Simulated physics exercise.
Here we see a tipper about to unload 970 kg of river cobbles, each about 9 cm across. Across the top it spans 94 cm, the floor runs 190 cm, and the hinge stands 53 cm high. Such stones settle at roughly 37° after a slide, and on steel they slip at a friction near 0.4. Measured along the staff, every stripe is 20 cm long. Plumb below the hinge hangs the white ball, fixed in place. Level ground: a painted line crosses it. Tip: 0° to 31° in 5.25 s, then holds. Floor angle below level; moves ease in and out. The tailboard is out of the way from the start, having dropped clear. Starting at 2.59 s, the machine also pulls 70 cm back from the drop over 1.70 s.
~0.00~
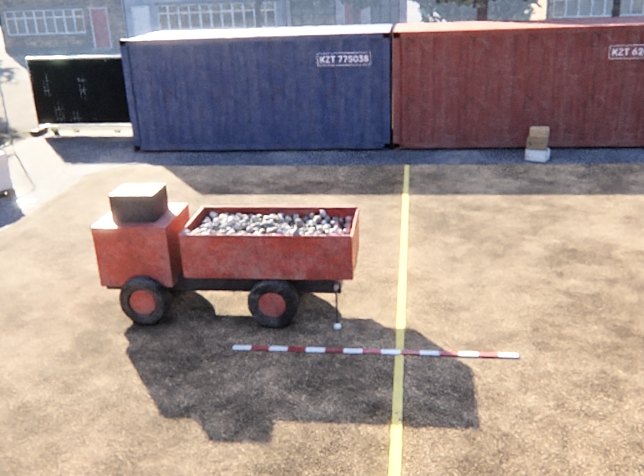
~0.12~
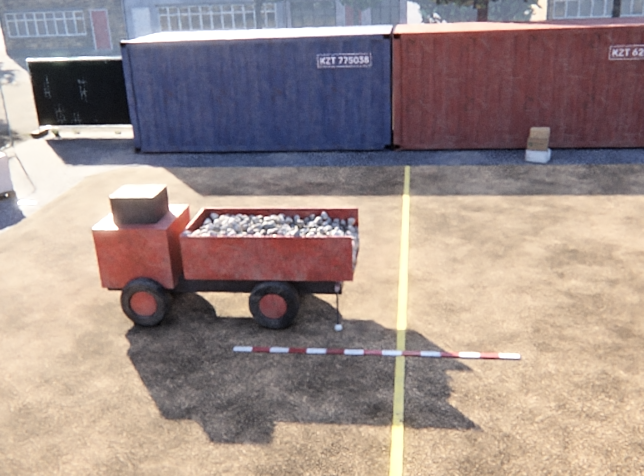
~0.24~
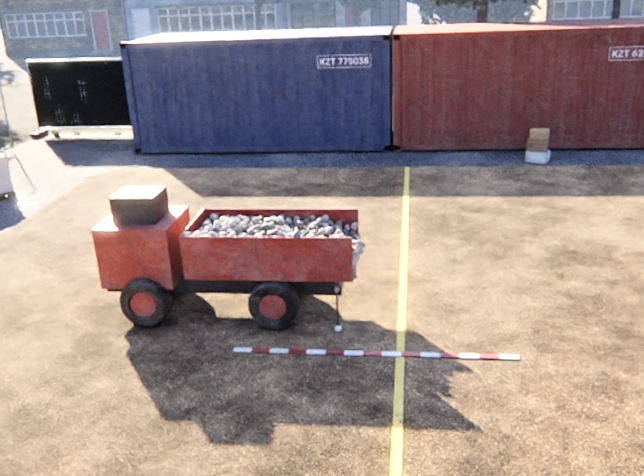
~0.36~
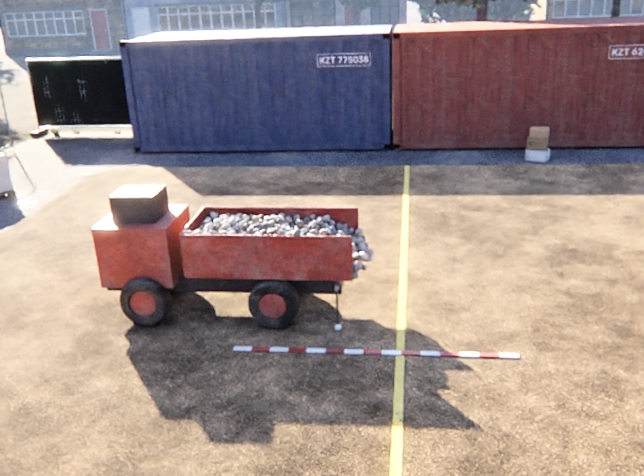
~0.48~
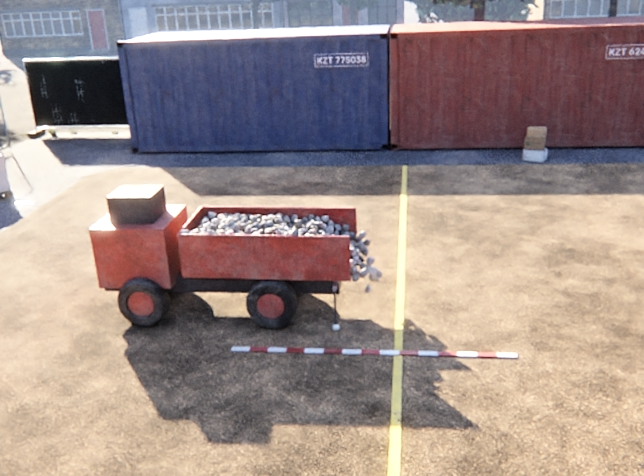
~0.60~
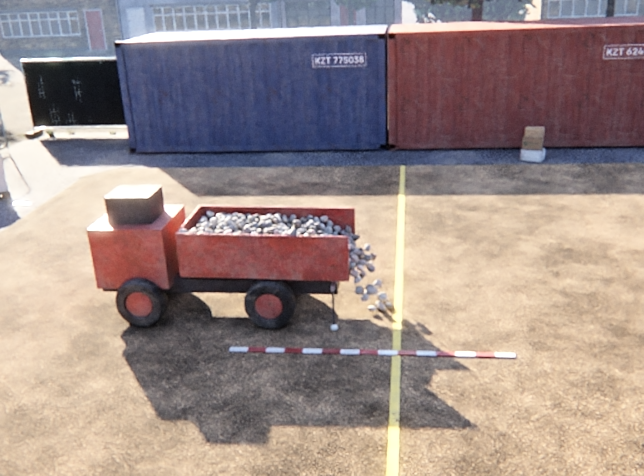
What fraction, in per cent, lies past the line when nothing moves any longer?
The fraction is about 5 per cent.
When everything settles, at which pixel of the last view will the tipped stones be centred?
Roughly (336, 300), I'd say.
After 3.9 s the floor is at 26°; 39 % in the body, 55 % short of the line, 6 % past the line; the foremost stones are at (440, 310).
After 5.3 s the floor is at 31°; 4 % in the body, 89 % short of the line, 6 % past the line; the foremost stones are at (440, 310).
After 5.7 s the floor is at 31°; 1 % in the body, 93 % short of the line, 6 % past the line; the foremost stones are at (440, 310).
After 8.4 s the floor is at 31°; 0 % in the body, 94 % short of the line, 6 % past the line; the foremost stones are at (440, 310).
